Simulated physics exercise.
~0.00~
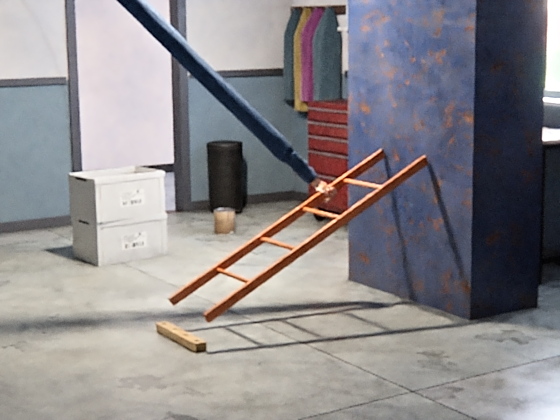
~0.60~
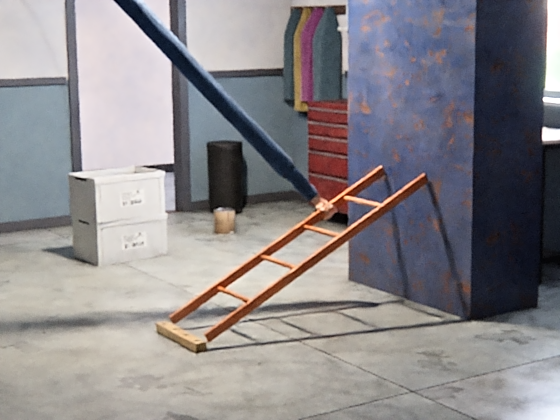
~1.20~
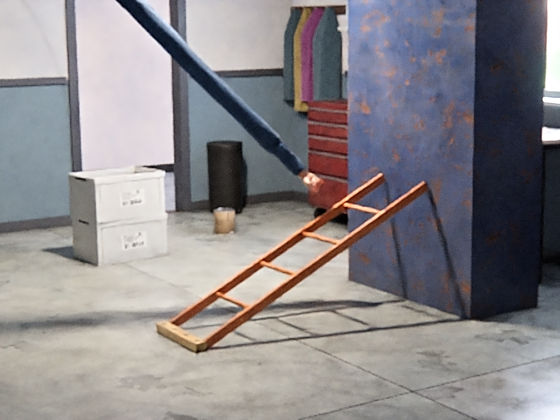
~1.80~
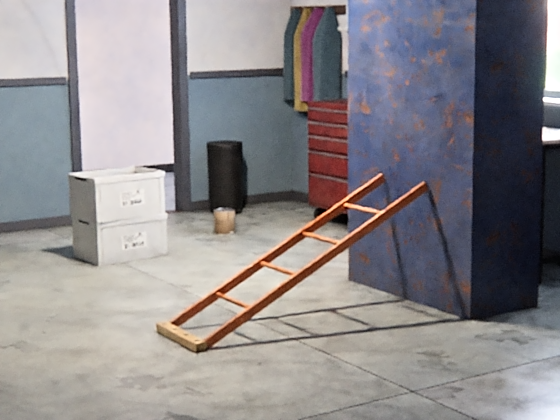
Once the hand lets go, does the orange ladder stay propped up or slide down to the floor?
The orange ladder stays up, still leaning against the blue pillar after the hand has gone.
